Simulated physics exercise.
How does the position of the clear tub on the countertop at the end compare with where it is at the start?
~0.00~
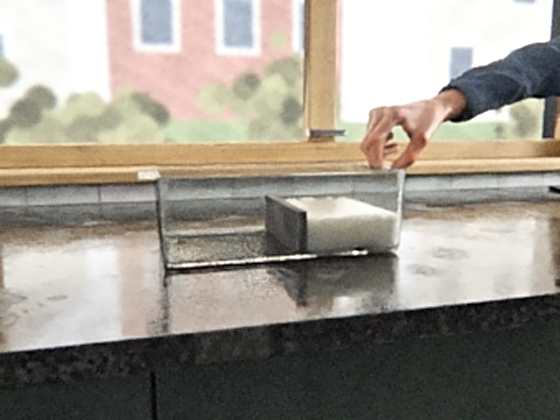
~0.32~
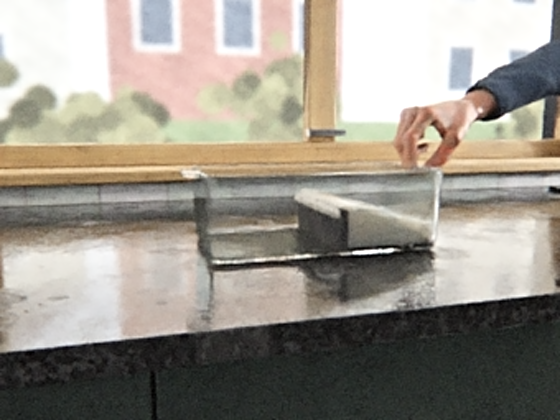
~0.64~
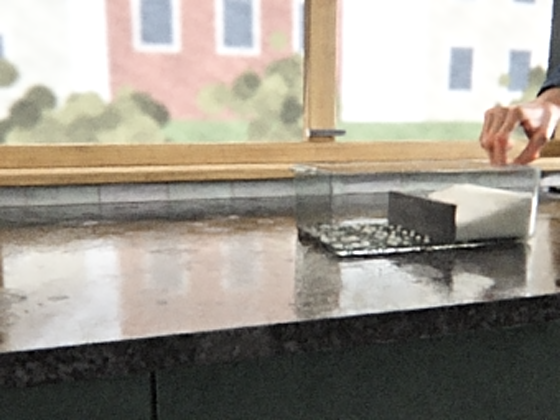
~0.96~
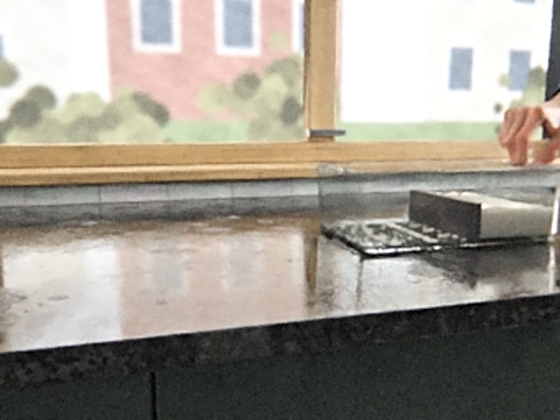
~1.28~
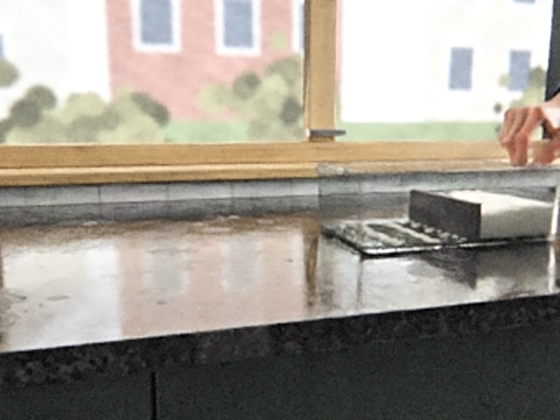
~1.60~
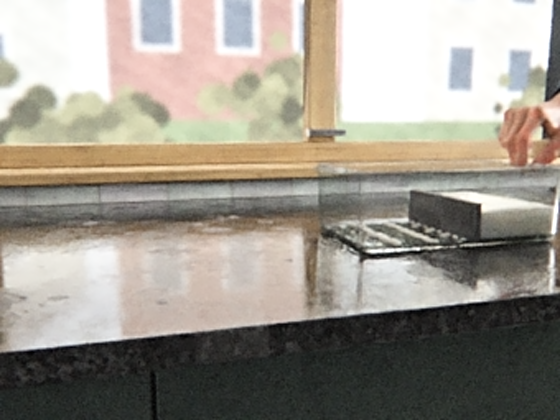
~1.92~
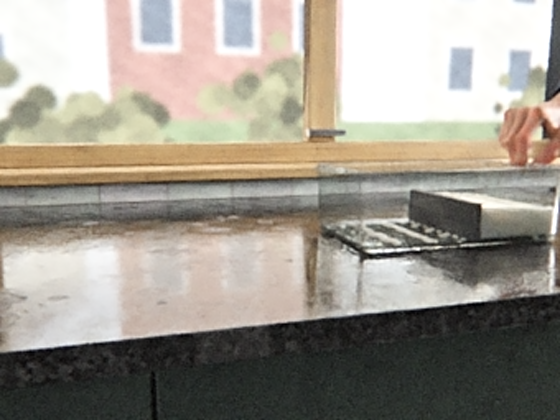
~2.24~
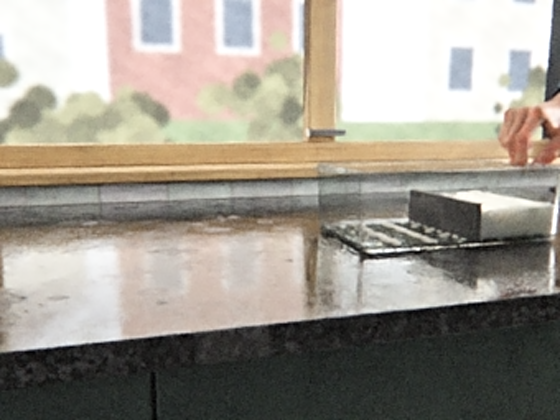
The tub starts near the middle of the countertop view and ends farther to the right, by the right edge of the view.
